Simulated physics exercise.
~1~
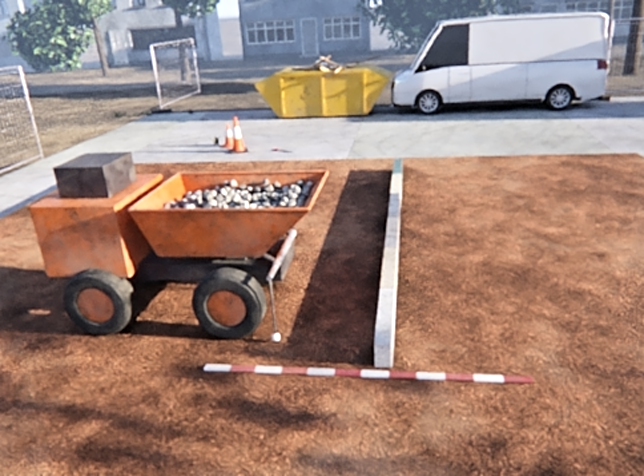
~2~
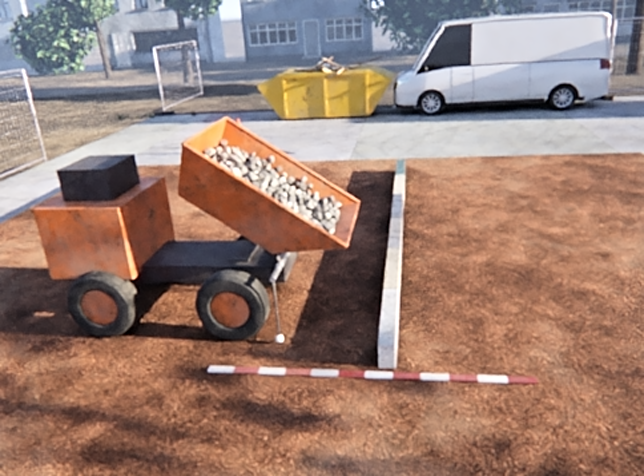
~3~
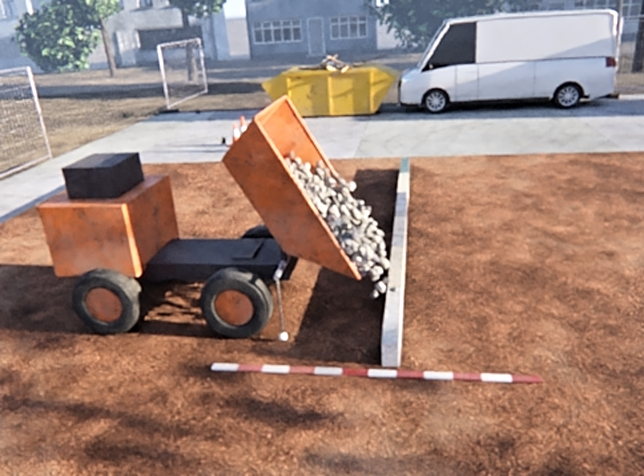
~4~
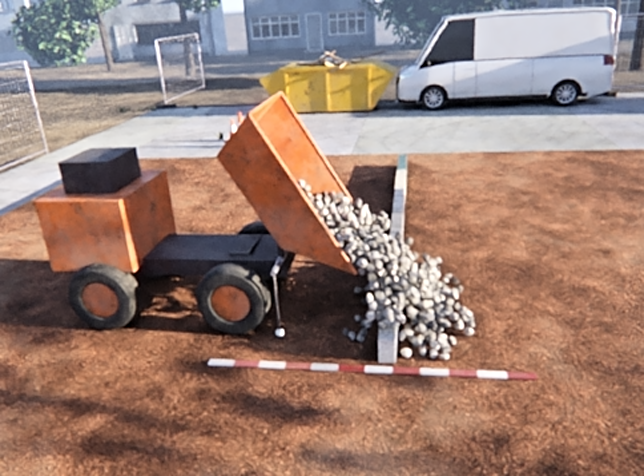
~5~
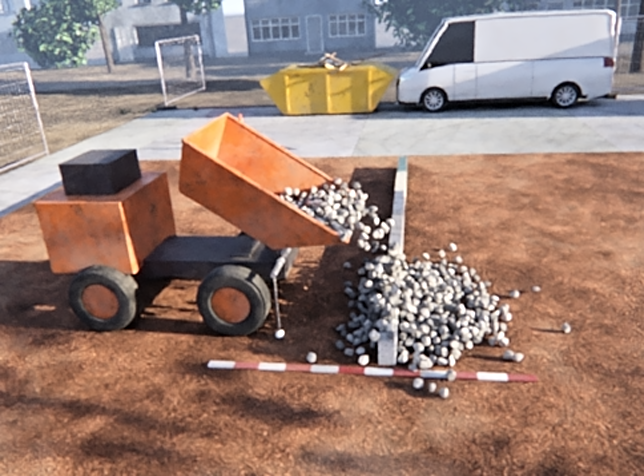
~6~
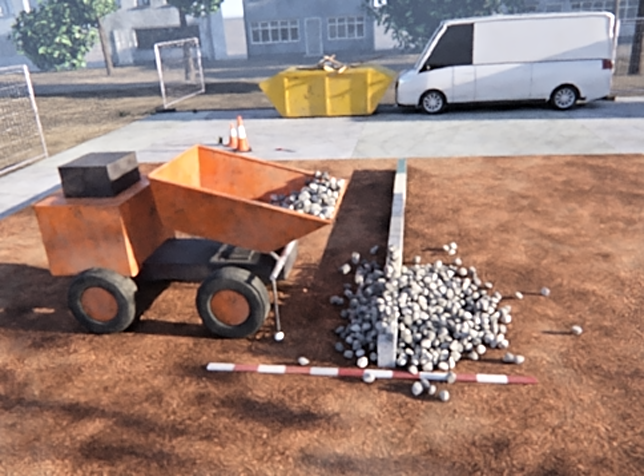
On a patch of reddish-brown ground beside a paved strip, seen from slightly above with a faint sway, an orange dumper with a black block on top stands at left, loaded with grey stones. A pale kerb lies to its right, a red and white pole in front, and a yellow skip and white van behind. The dumper's body tips steeply to the right, and stones slide out, spilling across the kerb. The body then lowers partway and stops, still slightly tilted. Many stones remain inside, while the rest lie heaped on both sides of the kerb, more of them beyond it.
